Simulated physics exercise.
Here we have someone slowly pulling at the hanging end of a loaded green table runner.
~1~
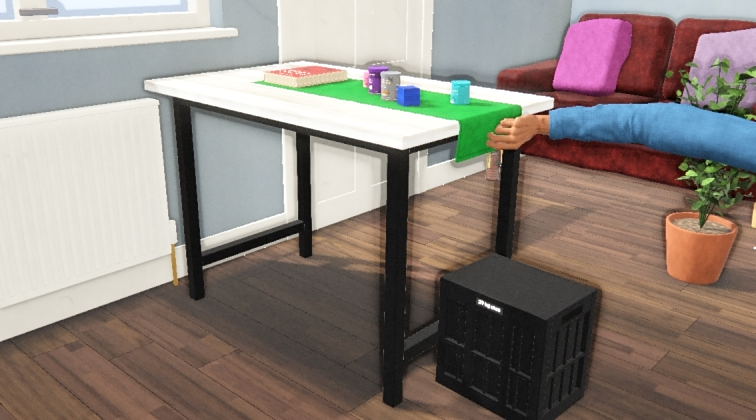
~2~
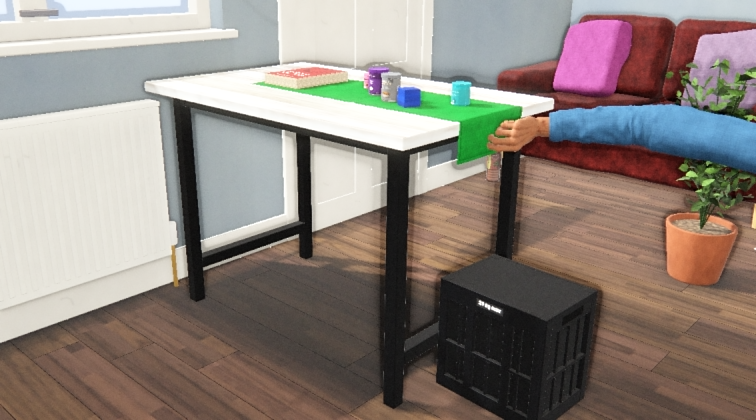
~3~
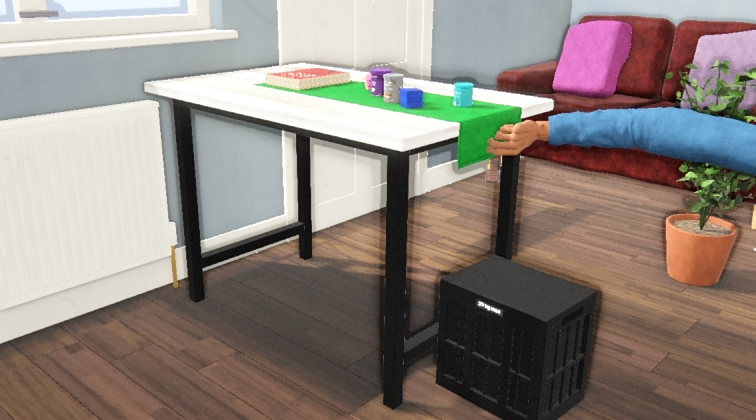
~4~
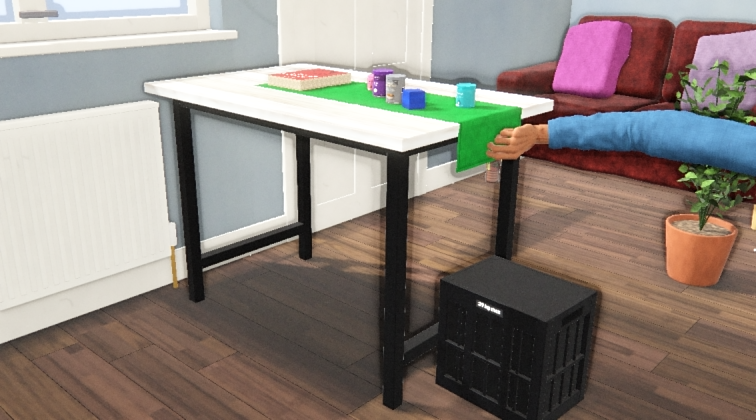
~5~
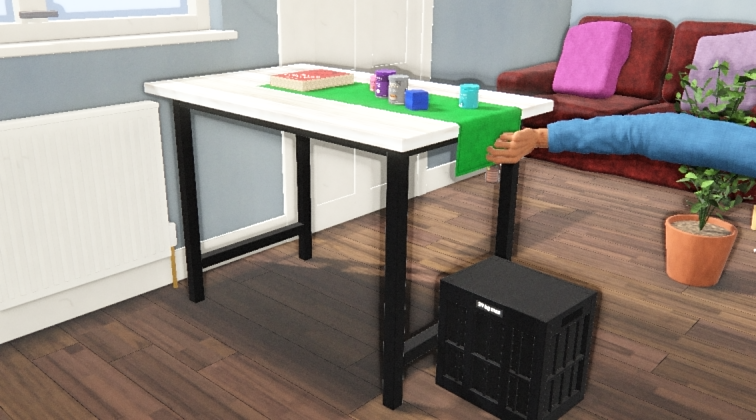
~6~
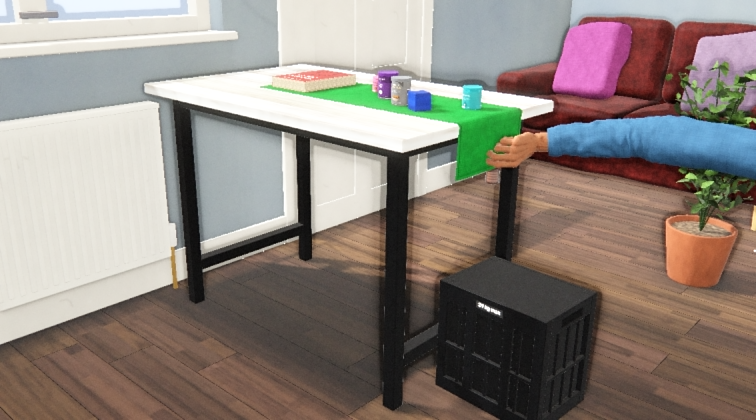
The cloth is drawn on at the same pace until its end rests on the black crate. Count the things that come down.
It carries off three.
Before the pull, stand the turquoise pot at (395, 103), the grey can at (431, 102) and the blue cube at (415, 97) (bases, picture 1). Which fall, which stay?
The turquoise pot is carried off; the grey can comes down; the blue cube goes over.
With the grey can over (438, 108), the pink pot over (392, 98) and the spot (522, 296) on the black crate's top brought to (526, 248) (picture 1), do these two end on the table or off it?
The grey can tumbles off; the pink pot survives.
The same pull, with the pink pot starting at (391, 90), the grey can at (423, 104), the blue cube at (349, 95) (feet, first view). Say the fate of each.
The pink pot holds on; the grey can falls; the blue cube keeps its place on top.
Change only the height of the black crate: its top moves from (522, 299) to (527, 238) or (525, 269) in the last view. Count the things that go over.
Then 1 and 2.
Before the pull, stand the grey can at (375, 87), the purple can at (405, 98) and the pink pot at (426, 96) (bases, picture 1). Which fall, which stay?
The grey can does not fall, the purple can drops off, the pink pot comes down.
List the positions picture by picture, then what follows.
The first frame shows hem (456, 163); turquoise pot (461, 82); blue cube (409, 87); grey can (391, 73); purple can (378, 67); pink pot (372, 72); top of the crate (522, 296).
The second frame shows hem (457, 165); turquoise pot (462, 83).
The third frame shows hem (459, 169); blue cube (412, 89).
The fourth frame shows hem (456, 173); grey can (396, 76); top of the crate (522, 298).
The fifth frame shows hem (456, 177); purple can (386, 71).
The sixth frame shows hem (455, 181); turquoise pot (473, 87); blue cube (420, 92); grey can (402, 77); purple can (388, 72); pink pot (381, 77).
Soon after, hem near (487, 236); turquoise pot gone.
After that, hem on the crate; turquoise pot, blue cube and grey can gone.
In the end, hem on the crate; turquoise pot, blue cube and grey can gone. The answer is three.
